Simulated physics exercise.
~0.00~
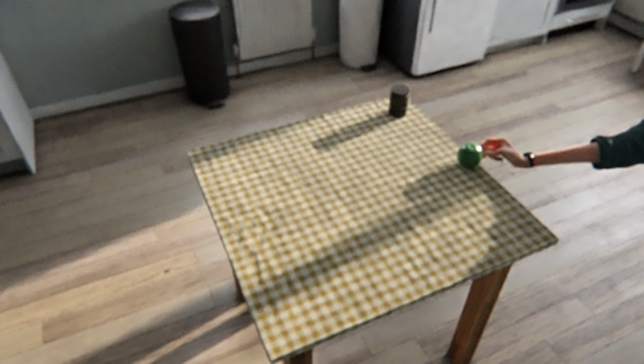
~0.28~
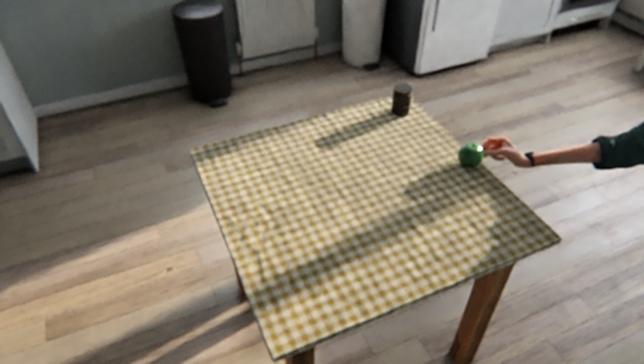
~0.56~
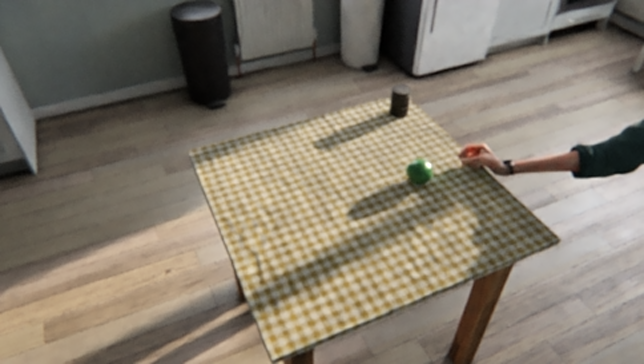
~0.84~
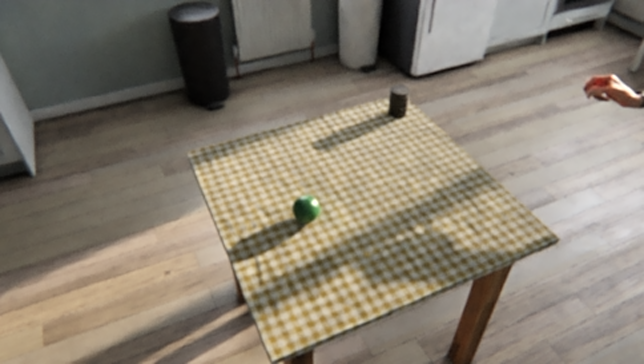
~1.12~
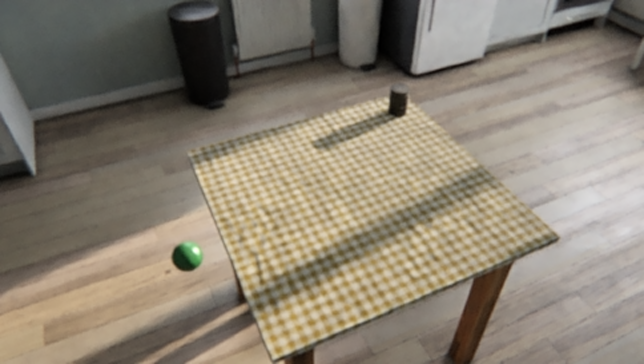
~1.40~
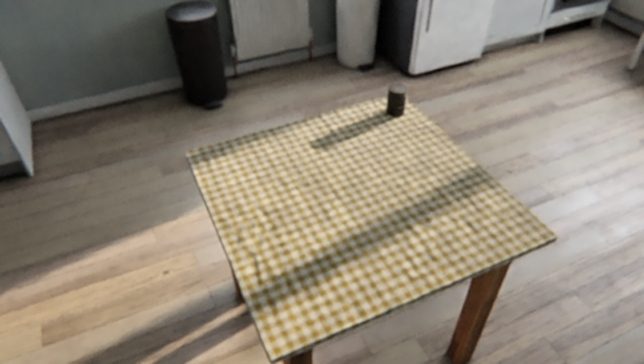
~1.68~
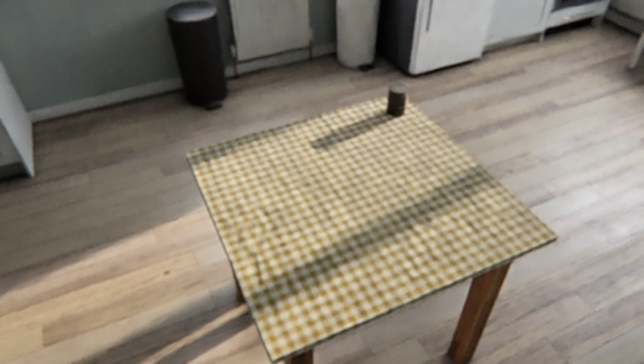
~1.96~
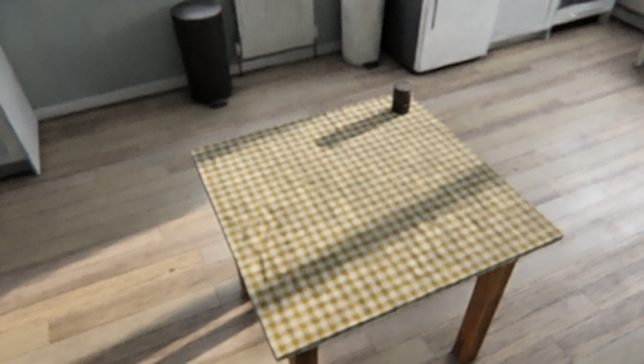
In a room with a pale wooden floor, a slightly swaying camera looks down on a table covered with a yellow and white checked cloth. A small black jar stands near the far corner, and a hand reaching in from the right holds its fingers against a green apple by the right edge. The hand pushes the apple to the left, lets go and draws back out of view. The apple travels across the cloth by itself, passes over the left edge and drops out of sight. At the end the apple is off the table, and only the jar remains on it, still in its place.
